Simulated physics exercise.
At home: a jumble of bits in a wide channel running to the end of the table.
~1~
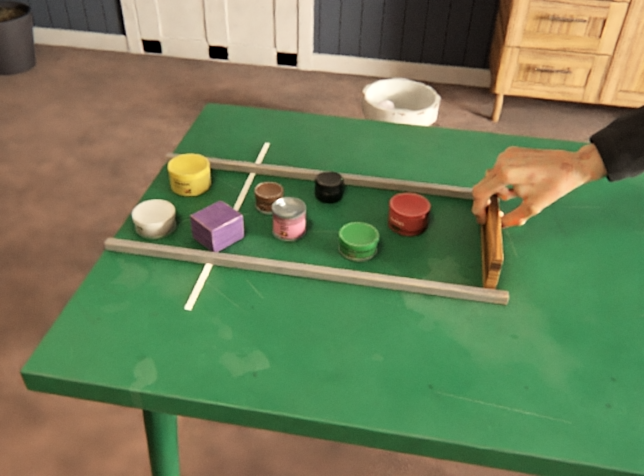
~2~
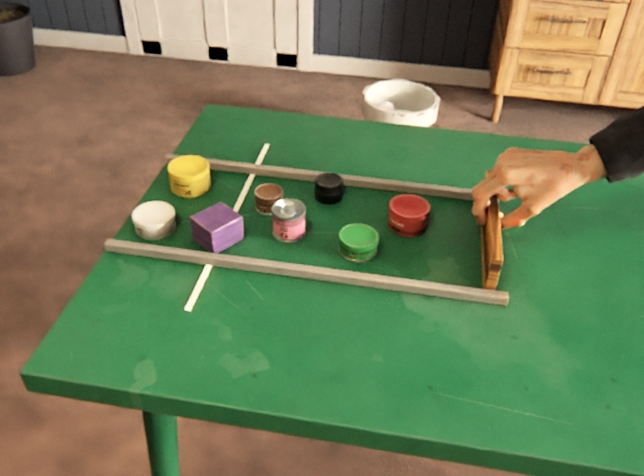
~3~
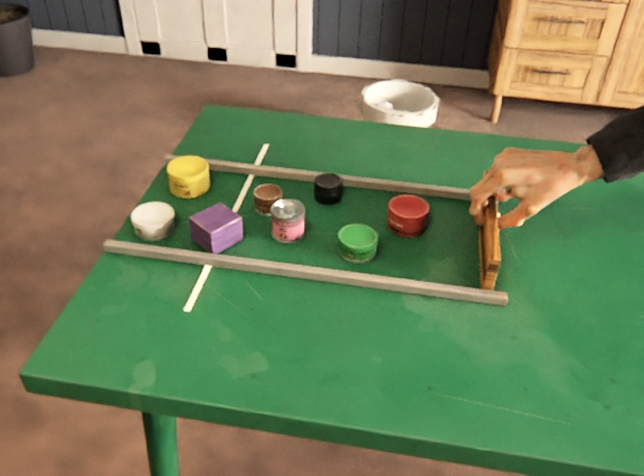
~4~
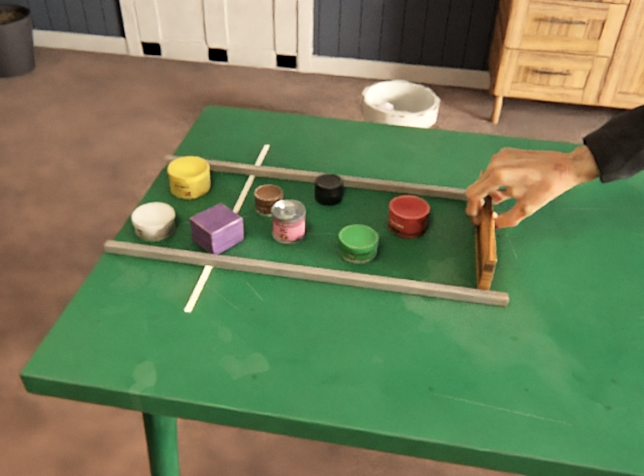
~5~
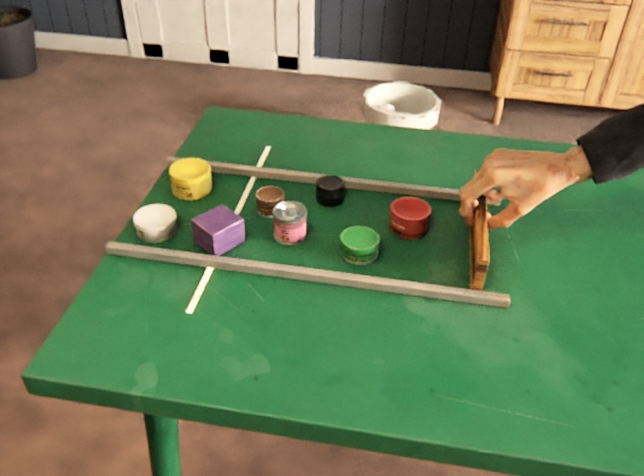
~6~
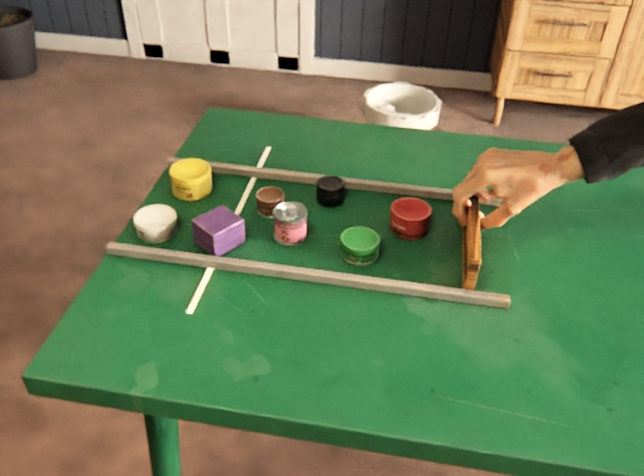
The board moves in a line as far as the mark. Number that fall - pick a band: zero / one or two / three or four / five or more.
Band: Zero.
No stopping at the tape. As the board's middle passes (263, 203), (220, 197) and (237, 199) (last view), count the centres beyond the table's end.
First 0, next 1, last 0.
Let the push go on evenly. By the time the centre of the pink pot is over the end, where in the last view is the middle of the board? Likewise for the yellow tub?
Roughly (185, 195); for the second one, roughly (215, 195).
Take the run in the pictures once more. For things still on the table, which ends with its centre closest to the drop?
That's the white tin, it ends up nearest.
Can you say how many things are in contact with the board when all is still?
It's 3 of them.
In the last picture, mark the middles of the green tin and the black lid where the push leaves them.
Green tin: About (208, 225); black lid: About (236, 179).
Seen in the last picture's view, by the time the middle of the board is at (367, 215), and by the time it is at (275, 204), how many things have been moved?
At the first spot 2, then 6.
Soon after, none off yet; white tin at rest near (156, 224); yellow tub at rest near (191, 179); purple block at rest near (219, 231).
At rest, the number that fall off is zero.
